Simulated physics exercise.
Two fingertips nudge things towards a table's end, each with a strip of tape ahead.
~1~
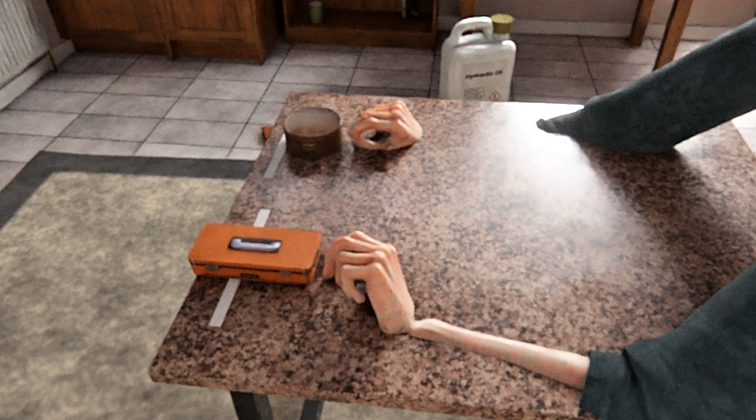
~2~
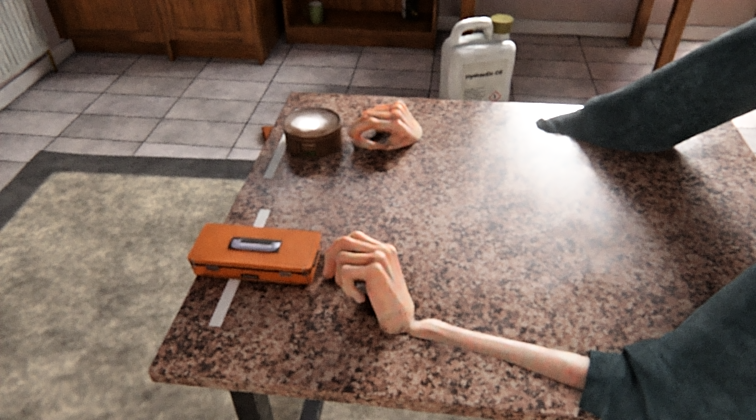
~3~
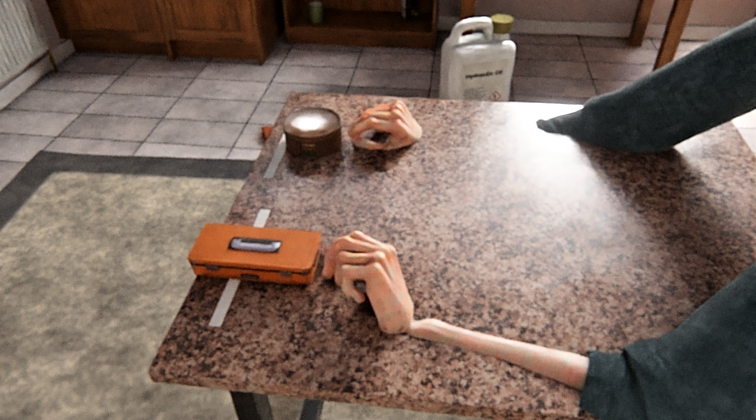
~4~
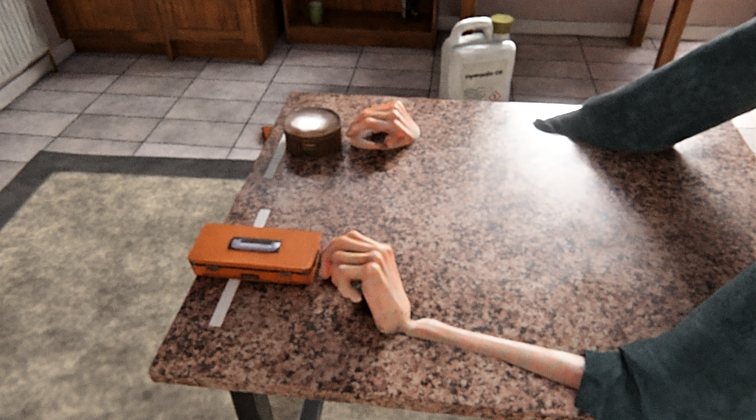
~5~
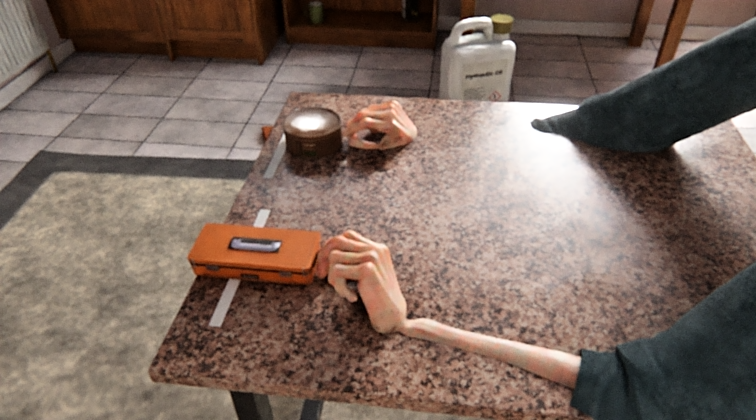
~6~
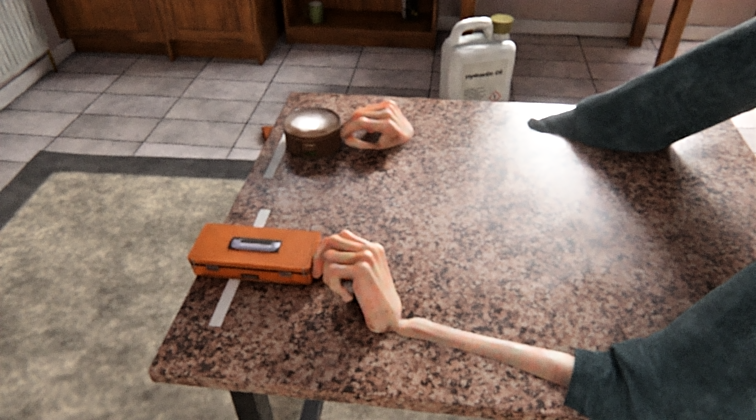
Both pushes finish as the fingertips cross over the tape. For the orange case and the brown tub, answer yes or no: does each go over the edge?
Orange case - yes; brown tub - yes.
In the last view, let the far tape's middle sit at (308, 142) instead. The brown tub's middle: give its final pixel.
Close to (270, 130).
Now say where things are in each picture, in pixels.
The first frame shows orange case (257, 254); brown tub (313, 132).
The second frame shows brown tub (313, 133).
The third frame shows orange case (257, 254).
The fourth frame shows brown tub (313, 133).
The fifth frame shows orange case (257, 254).
The sixth frame shows orange case (257, 254); brown tub (313, 133).
Then, 1.56 s on from there, orange case on its way down near (192, 323); brown tub turned 33° from its first pose near (245, 139).
In the end, the orange case drops to the floor; the brown tub drops to the floor.
